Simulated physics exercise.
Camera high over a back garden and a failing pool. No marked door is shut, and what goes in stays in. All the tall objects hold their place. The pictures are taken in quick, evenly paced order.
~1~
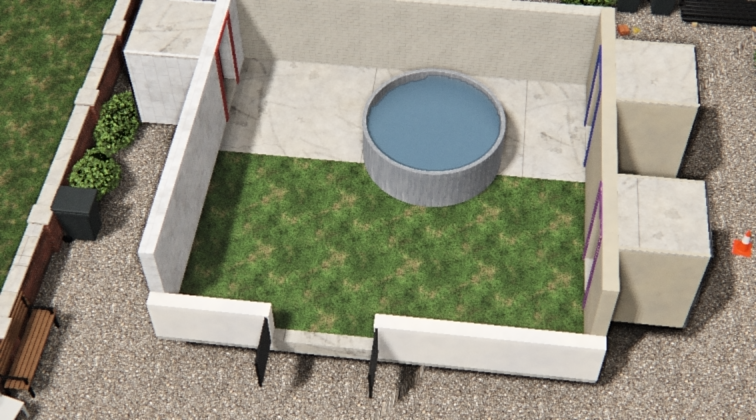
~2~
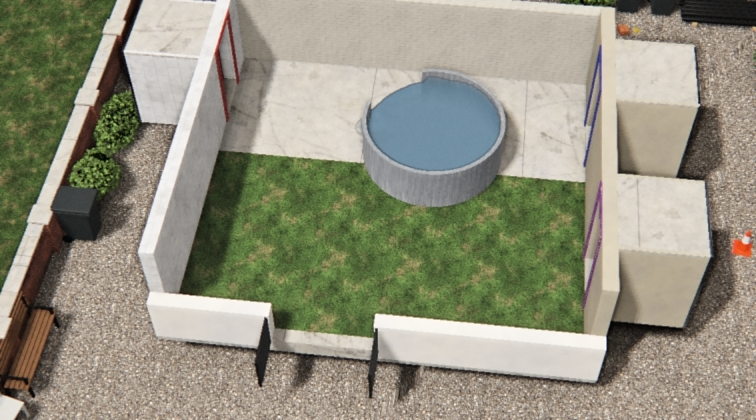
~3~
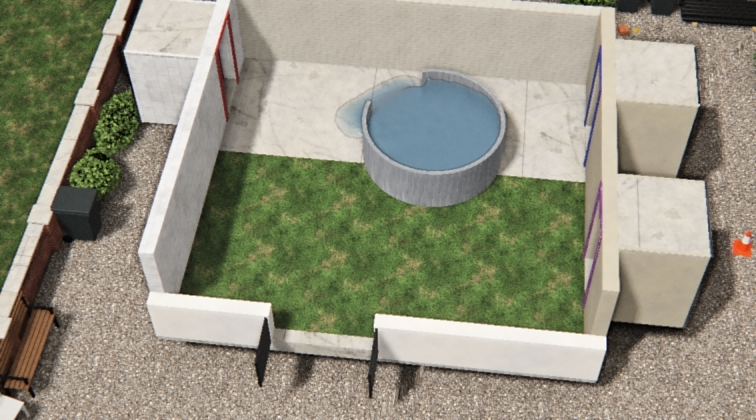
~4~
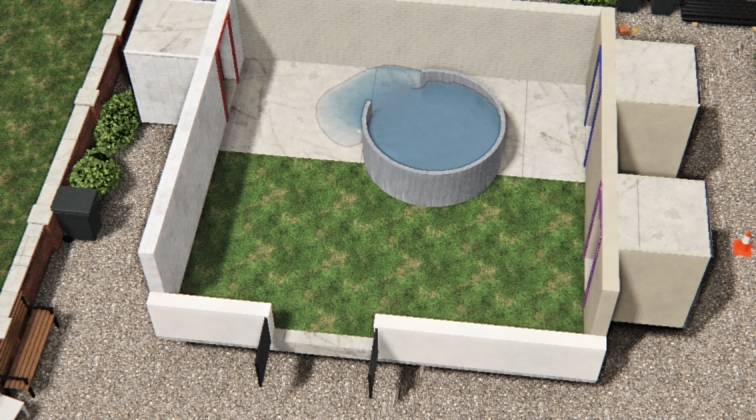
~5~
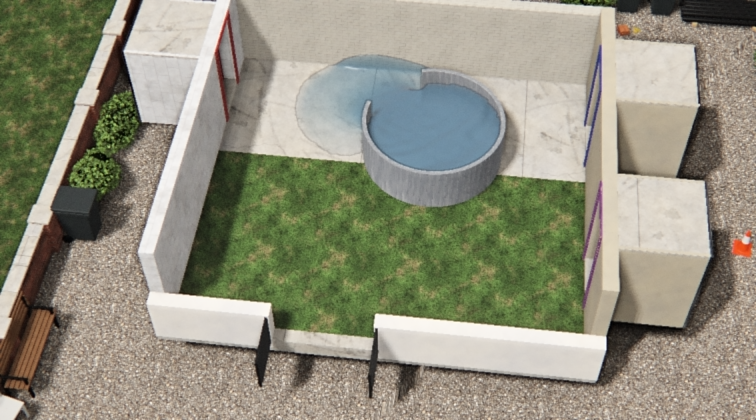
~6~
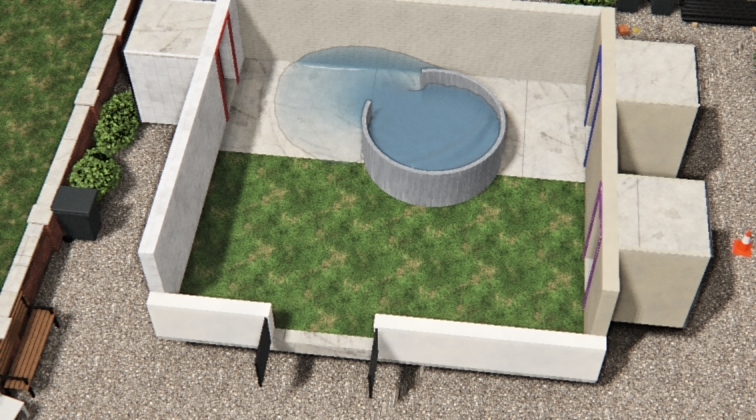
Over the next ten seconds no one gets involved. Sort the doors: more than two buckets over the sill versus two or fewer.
Sorted by door: Purple door - two or fewer; red door - more than two; blue door - more than two.
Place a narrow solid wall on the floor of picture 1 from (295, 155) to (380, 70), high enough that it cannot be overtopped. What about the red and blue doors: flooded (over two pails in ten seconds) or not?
The red door falls short, and the blue door exceeds the limit.
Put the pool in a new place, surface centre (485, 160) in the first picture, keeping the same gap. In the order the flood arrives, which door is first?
In my view it is the one in red.
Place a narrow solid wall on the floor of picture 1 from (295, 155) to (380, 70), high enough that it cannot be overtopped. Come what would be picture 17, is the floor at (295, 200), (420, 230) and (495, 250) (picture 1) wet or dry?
Soaked, untouched, untouched.
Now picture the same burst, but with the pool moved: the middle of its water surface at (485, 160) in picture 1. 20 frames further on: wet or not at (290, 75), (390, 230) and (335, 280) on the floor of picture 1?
I'd say swamped for the first, still dry for the second and still dry for the third.
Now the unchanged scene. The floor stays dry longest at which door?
That would be the purple-painted one.
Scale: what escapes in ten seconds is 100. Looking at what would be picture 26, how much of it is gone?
Near 40 %.
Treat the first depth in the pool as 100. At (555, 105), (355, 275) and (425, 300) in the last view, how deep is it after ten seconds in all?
Some 6, 10 and 8 in a hundred.
A moment on, water covers 25 % of the floor; the purple door not reached, the red door wet at the sill, nothing in, the blue door not reached.
Next, water covers 30 % of the floor; the purple door not reached, the red door far over two buckets in, the blue door not reached.
Then, water covers 50 % of the floor; the purple door not reached, the red door far over two buckets in, the blue door under two buckets in.
Later, water covers 80 % of the floor; the purple door not reached, the red door far over two buckets in, the blue door over two buckets in.
In the end, water covers 100 % of the floor; the purple door wet at the sill, nothing in, the red door far over two buckets in, the blue door over two buckets in.
